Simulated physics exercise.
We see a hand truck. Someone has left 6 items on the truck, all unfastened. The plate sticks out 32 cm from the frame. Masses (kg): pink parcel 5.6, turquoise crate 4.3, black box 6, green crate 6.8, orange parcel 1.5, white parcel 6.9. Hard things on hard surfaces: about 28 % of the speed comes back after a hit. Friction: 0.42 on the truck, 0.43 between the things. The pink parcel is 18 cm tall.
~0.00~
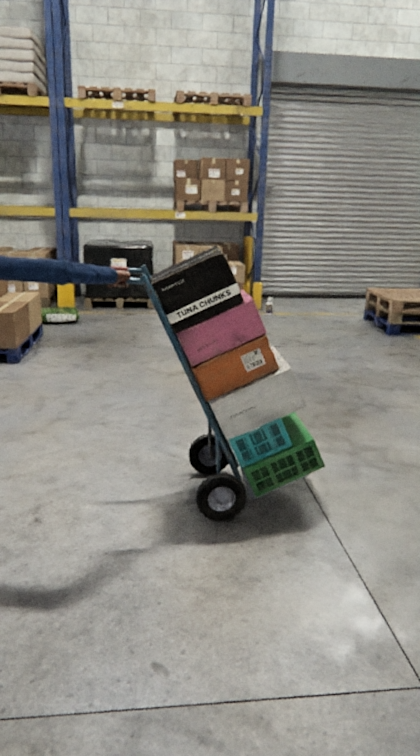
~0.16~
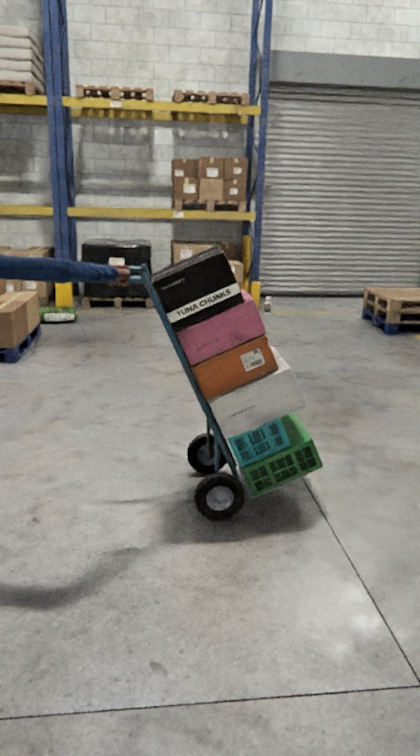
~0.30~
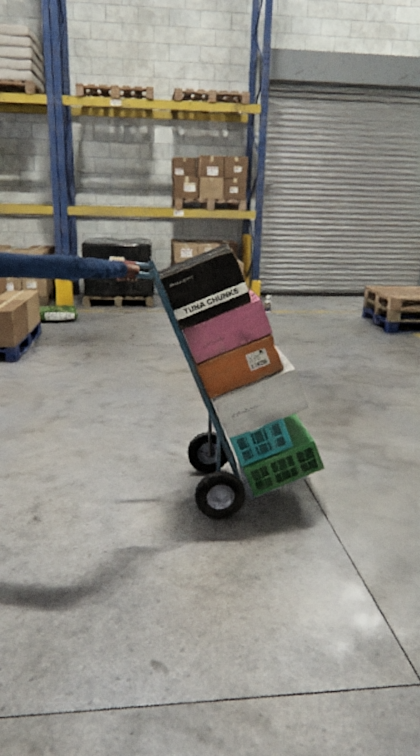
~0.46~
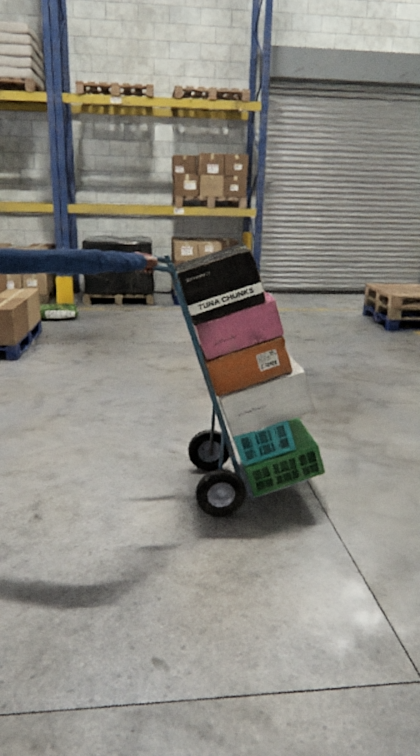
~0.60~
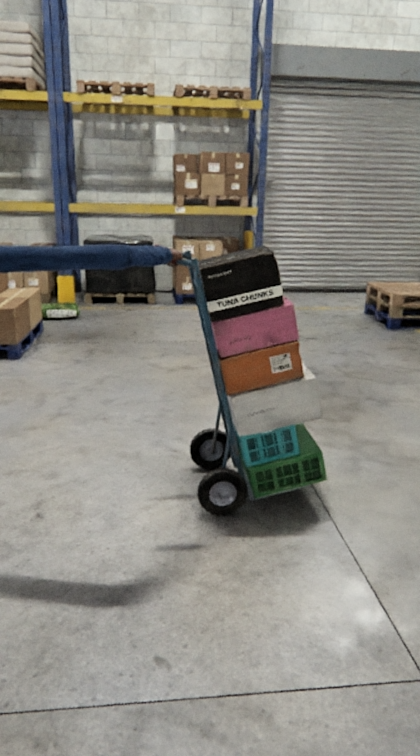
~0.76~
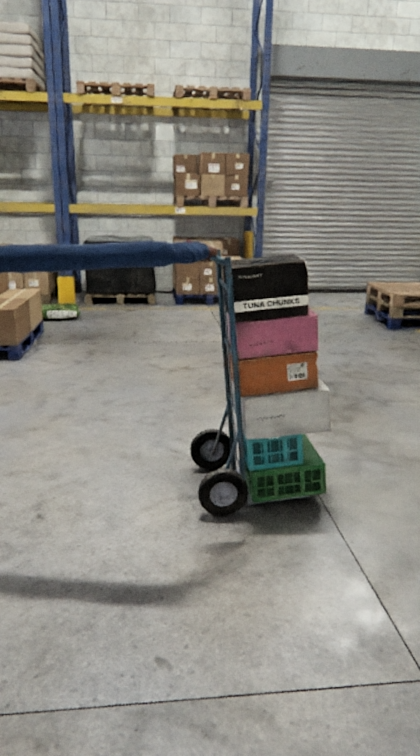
A loaded hand truck leaned back on its wheels in a warehouse, then an arm reaching in from the left pushed its handle up until the stack of boxes and crates stood nearly upright.
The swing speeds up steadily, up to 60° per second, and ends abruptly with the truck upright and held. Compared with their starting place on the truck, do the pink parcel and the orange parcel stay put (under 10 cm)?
The pink parcel gets shifted; the orange parcel gets shifted.
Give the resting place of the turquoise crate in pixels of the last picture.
At about (337, 440).
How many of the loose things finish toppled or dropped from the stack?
That comes to 5.
After 1.16 s, truck upright; pink parcel tipped 13° from how it sat near (316, 335); orange parcel tipped 13° from how it sat near (304, 368); black box tipped 13° from how it sat.
After 1.56 s, truck upright; pink parcel and black box now dropped from the stack; orange parcel tipped 36° from how it sat near (340, 375); white parcel tipped 36° from how it sat.
After 1.76 s, truck upright; orange parcel and white parcel now dropped from the stack; turquoise crate tipped 62° from how it sat.
After 1.96 s, truck upright; turquoise crate on its side.
At rest (2.6 s), dropped from the stack, pink parcel, black box, orange parcel and white parcel; tipped over on the truck, turquoise crate; green crate in place, give or take 10 cm.
